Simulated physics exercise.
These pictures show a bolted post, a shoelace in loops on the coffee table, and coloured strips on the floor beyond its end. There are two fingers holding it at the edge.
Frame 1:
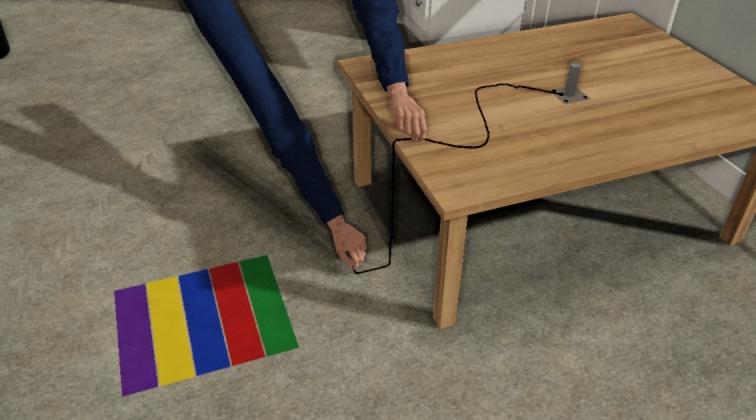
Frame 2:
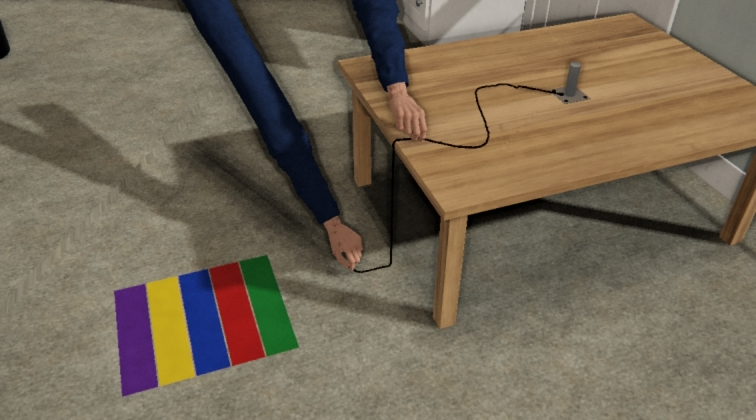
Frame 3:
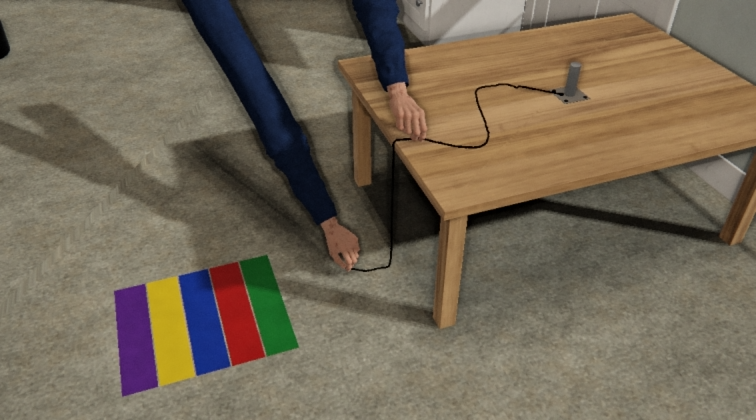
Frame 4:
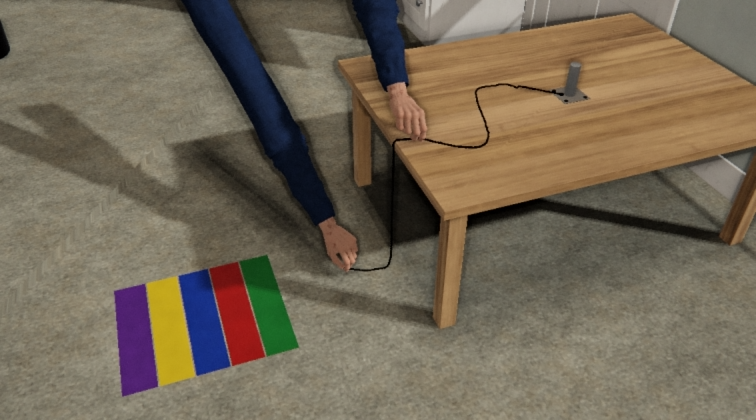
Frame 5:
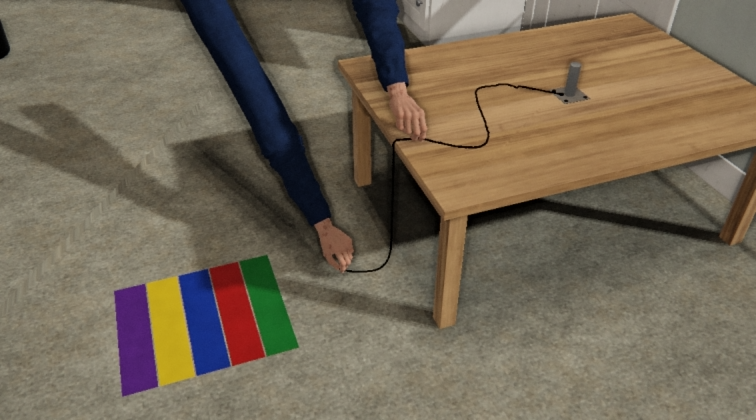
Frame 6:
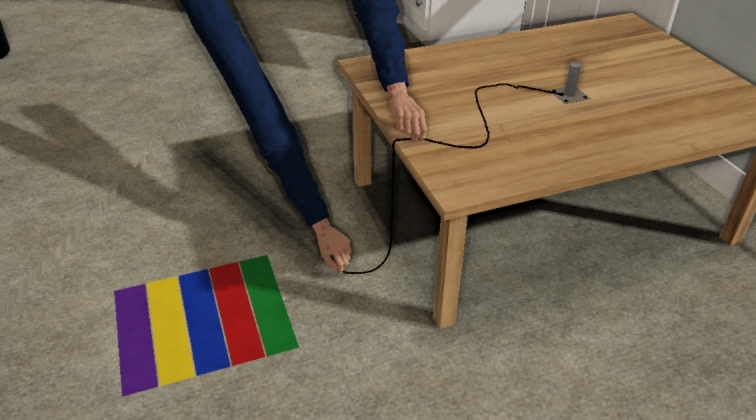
Beside a wooden coffee table, a hand drawing a dark cord's end slightly left near coloured floor strips, another hand resting at the table edge.
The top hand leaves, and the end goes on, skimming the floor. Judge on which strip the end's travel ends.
Its travel ends on the purple strip.
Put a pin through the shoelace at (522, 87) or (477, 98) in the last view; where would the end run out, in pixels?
Roughly (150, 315) and (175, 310).
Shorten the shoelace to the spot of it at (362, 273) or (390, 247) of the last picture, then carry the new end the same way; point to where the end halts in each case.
In order, about (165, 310) and about (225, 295).
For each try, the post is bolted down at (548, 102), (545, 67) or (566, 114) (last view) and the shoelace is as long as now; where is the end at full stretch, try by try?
Try by try, about (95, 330), (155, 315) and (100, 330).
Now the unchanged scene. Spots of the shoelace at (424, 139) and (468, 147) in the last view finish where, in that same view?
(329, 181) and (367, 155).
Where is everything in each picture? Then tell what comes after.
The first picture shows end (353, 266); green (277, 333); red (244, 342); blue (209, 351); yellow (175, 361); purple (138, 371).
The second picture shows end (349, 267); shoelace through (527, 87) (477, 97) (489, 137) (420, 138) (392, 193) (391, 251).
The third picture shows end (346, 267).
The fourth picture shows end (344, 268); shoelace through (527, 87) (477, 97) (489, 137) (420, 138) (393, 193) (391, 251).
The fifth picture shows end (340, 269).
The sixth picture shows end (338, 270); shoelace through (527, 87) (477, 97) (489, 137) (420, 138) (393, 193) (389, 251).
Soon after, end near (201, 304); over blue.
After that, end near (156, 315); over yellow.
At the stop, end near (129, 322); over purple. It halts on the purple strip.
